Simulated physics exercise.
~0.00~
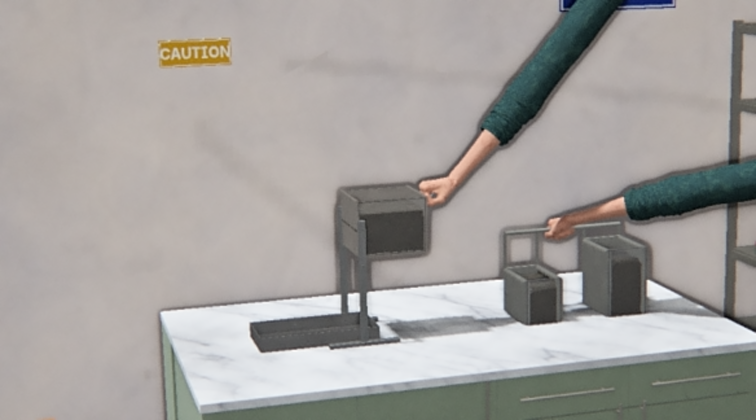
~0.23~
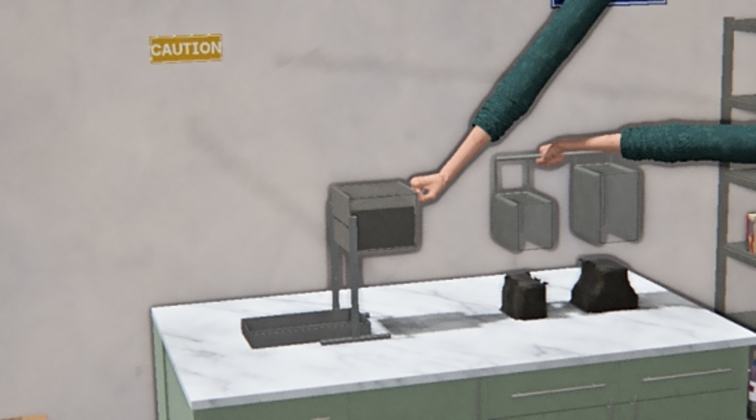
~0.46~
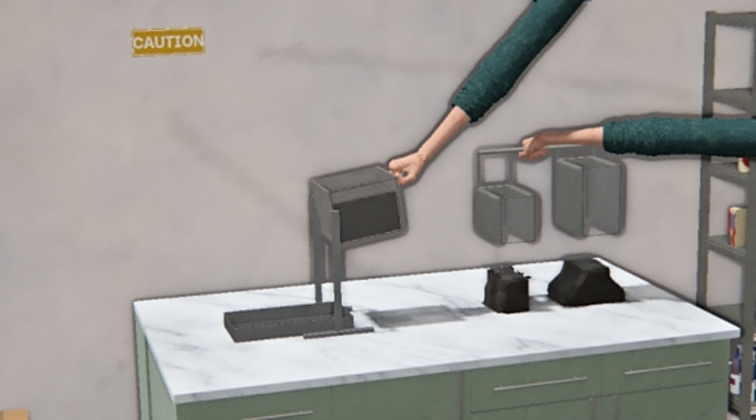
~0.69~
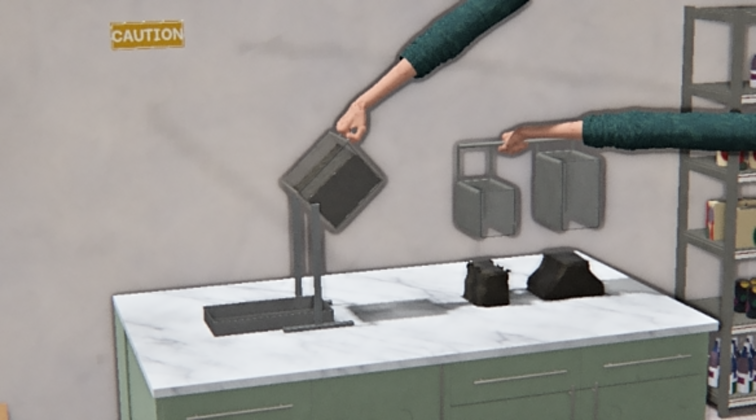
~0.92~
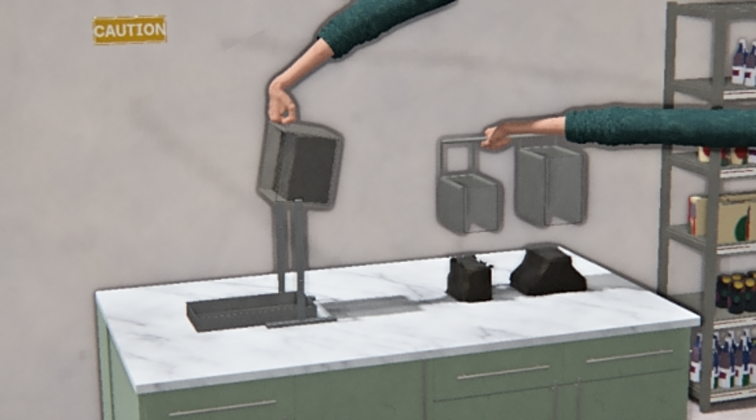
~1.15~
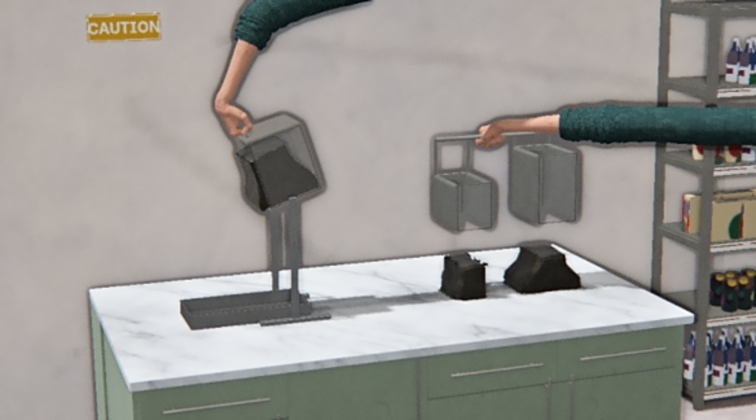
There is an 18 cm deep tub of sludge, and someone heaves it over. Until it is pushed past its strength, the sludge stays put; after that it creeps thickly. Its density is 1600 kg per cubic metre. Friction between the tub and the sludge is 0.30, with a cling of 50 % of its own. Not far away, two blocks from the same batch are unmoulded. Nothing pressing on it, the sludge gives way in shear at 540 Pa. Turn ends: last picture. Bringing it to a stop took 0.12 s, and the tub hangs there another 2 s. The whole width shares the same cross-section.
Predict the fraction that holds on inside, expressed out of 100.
Around 0 out of 100.
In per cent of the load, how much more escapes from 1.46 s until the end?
Near 14 %.
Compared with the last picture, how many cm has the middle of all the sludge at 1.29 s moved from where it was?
Something like 11 cm, I'd say.
By 1.29 s, the tub is at 107 degrees and holds 39 %.
By 1.46 s, the tub is at 107 degrees and holds 14 %.
By 1.63 s, the tub is at 107 degrees and holds 0 %.
By 1.80 s, the tub is at 107 degrees and holds 0 %.
By 3.15 s, at the end, the tub is at 107 degrees and holds 0 %.
